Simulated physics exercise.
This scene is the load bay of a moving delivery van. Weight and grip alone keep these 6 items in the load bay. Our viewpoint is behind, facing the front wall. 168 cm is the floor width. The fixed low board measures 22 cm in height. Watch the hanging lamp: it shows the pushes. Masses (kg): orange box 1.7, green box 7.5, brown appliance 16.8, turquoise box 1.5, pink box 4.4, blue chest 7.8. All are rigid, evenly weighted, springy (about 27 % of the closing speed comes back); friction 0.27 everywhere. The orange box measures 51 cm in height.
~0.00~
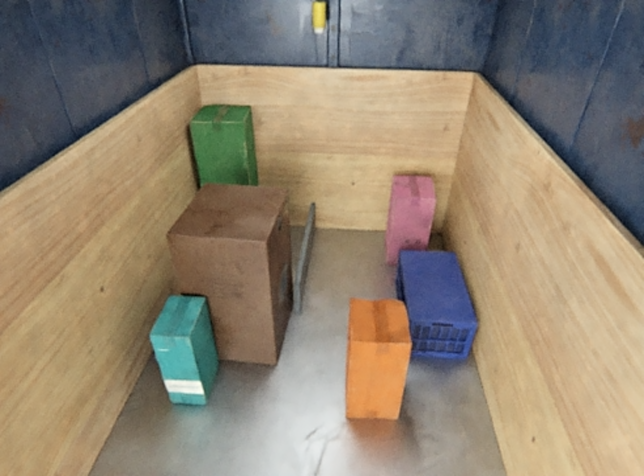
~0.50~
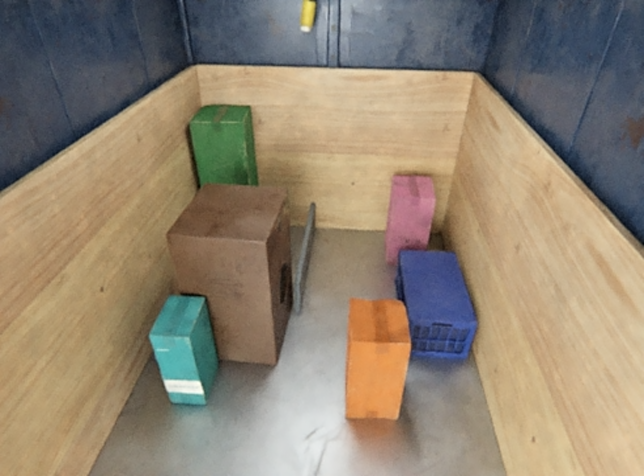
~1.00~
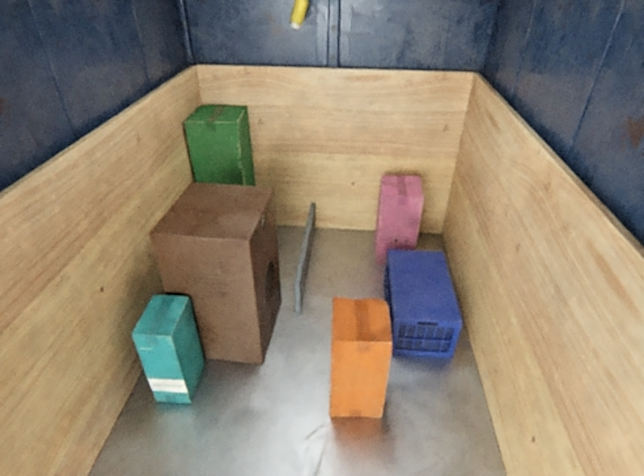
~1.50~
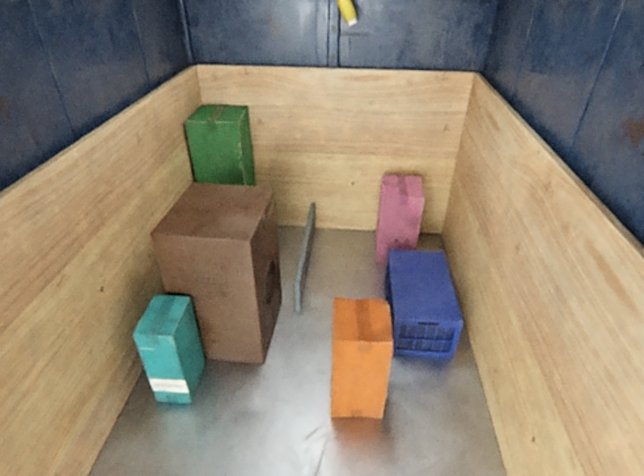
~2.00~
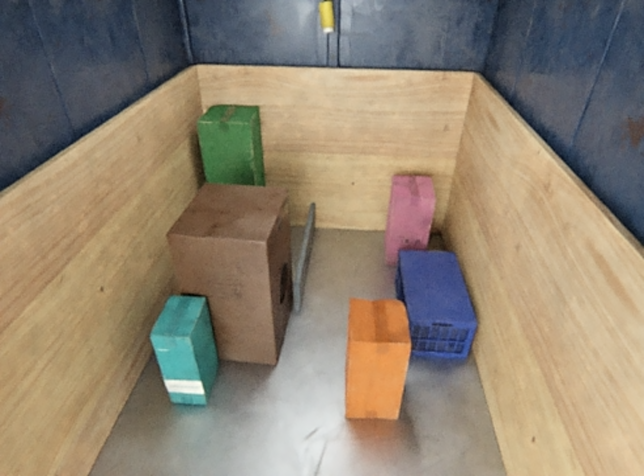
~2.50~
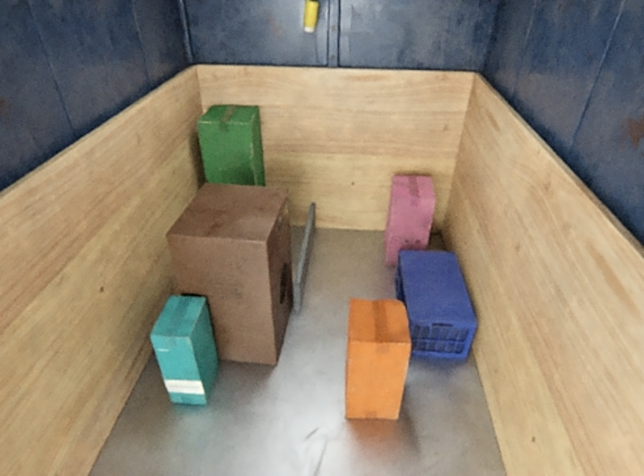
In a load bay with wooden side panels, a yellow hanging lamp swings left, and the boxes, brown appliance and blue chest shift slightly left. The lamp swings right and they slide back, the green box going slightly past its starting place, then all stay still as the lamp drifts left.
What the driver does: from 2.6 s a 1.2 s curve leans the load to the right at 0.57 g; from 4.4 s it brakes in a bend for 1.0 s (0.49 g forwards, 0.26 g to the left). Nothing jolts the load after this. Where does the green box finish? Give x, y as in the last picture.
It finishes at about (339, 204).
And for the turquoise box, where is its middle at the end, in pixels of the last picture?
End point: Approx. (340, 366).
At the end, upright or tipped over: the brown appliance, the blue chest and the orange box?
Outcome noted - the brown appliance survives without falling, the blue chest survives without falling, the orange box survives without falling.
By 3.10 s, push 0.57 g right; green box 20 cm from its spot near (260, 183); turquoise box 16 cm from its spot; orange box 15 cm from its spot.
By 3.60 s, push 0.46 g right; green box tilted 67° near (320, 190); turquoise box 102 cm from its spot; orange box 43 cm from its spot.
By 4.00 s, steady run; green box on its side near (339, 207); brown appliance 59 cm from its spot; turquoise box 114 cm from its spot.
By 5.00 s, push 0.49 g forwards, 0.26 g left; green box on its side near (339, 204); brown appliance 45 cm from its spot; turquoise box 96 cm from its spot.
When it is over (6.0 s), lying over in the load bay, green box; not toppled but over 15 cm from the start, orange box, brown appliance, turquoise box, pink box and blue chest. End places, in pixels of the last picture, green box near (339, 204).
